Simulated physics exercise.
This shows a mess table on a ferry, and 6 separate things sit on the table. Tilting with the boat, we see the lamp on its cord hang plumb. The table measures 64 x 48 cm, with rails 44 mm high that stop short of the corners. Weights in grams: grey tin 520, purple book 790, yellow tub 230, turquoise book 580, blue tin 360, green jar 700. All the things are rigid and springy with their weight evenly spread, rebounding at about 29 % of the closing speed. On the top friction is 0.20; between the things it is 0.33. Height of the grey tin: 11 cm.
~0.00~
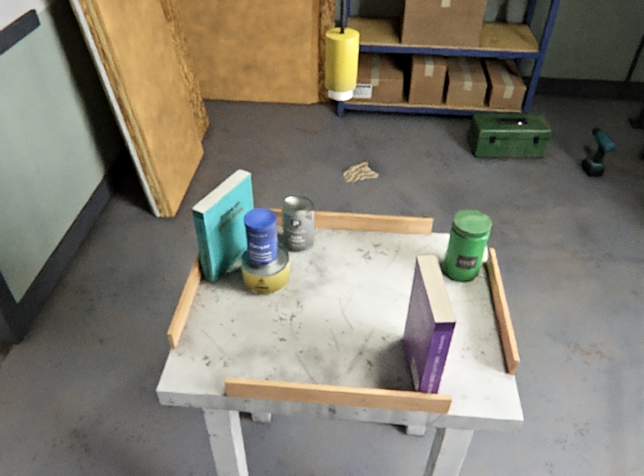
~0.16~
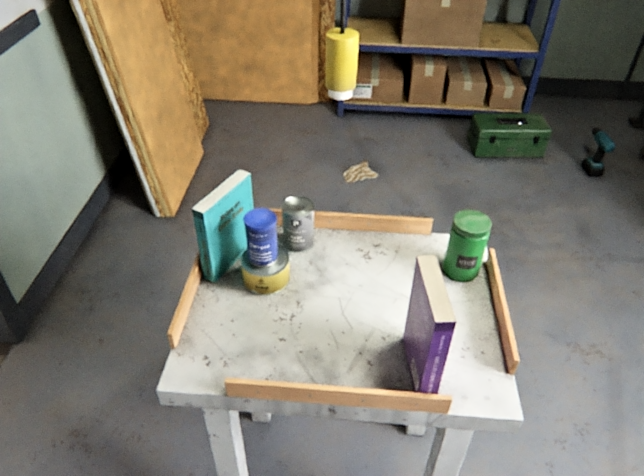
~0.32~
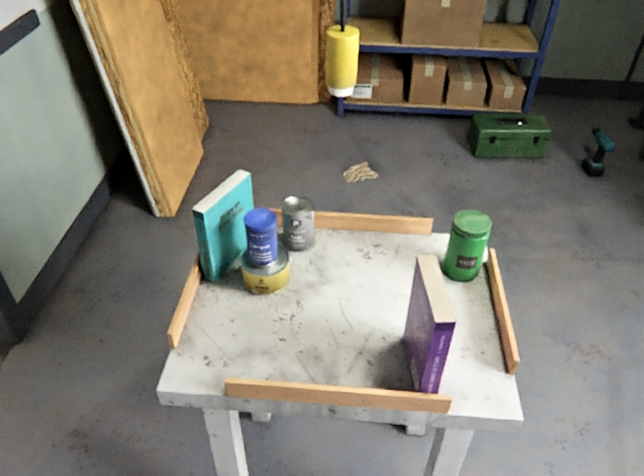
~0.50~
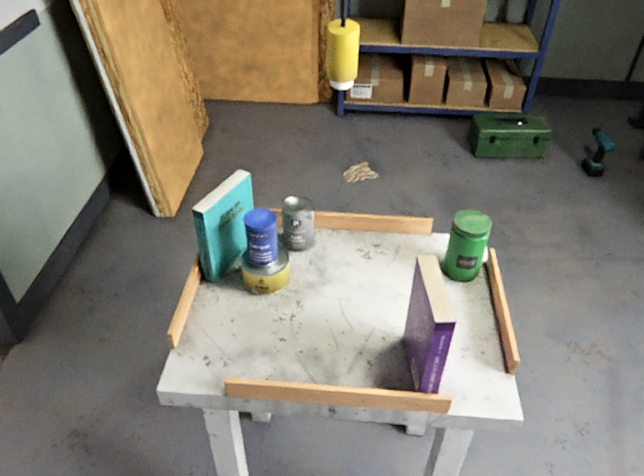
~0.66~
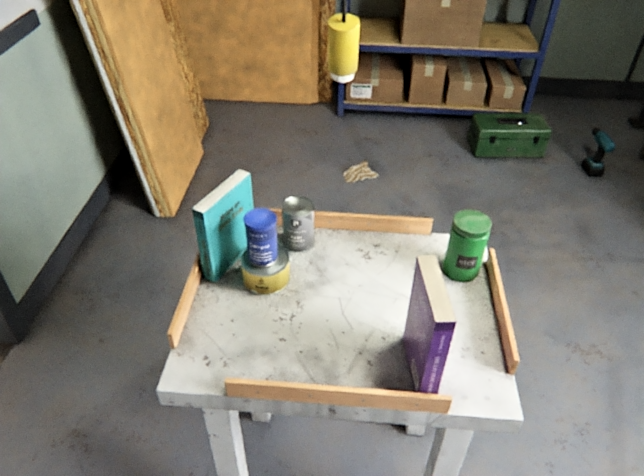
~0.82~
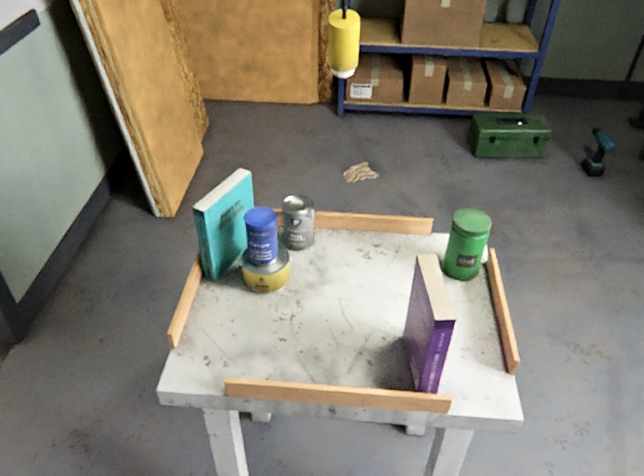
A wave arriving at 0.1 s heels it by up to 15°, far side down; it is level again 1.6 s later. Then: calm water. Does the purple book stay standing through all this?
Up.
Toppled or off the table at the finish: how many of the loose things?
Count: 0.
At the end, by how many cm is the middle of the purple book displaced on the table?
I'd put it at about 11 centimetres.
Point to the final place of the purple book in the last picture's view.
Near (423, 287).
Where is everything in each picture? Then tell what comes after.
The first frame shows boat level; purple book (426, 331); grey tin (298, 225).
The second frame shows boat level; turquoise book (227, 227); blue tin (262, 238).
The third frame shows heel 3°, far side down; green jar (466, 246); grey tin (298, 225).
The fourth frame shows heel 8°, far side down; yellow tub (266, 268); turquoise book (227, 226).
The fifth frame shows heel 12°, far side down; blue tin (262, 238); green jar (466, 246).
The sixth frame shows heel 15°, far side down; purple book (426, 329); grey tin (298, 224).
Around 1.02 s, heel 14°, far side down; purple book shifted 3 cm near (425, 317); turquoise book shifted 3 cm; blue tin shifted 3 cm.
Around 1.22 s, heel 10°, far side down; purple book shifted 7 cm near (424, 300); turquoise book shifted 7 cm; blue tin shifted 7 cm.
Around 1.32 s, heel 7°, far side down; purple book shifted 9 cm near (423, 292); turquoise book shifted 10 cm; green jar shifted 9 cm.
Finally (2.2 s), not toppled but over 5 cm from the start, purple book, yellow tub, turquoise book, blue tin and green jar; grey tin still in place (within 5 cm). Final places as that camera would see them, purple book near (423, 287).
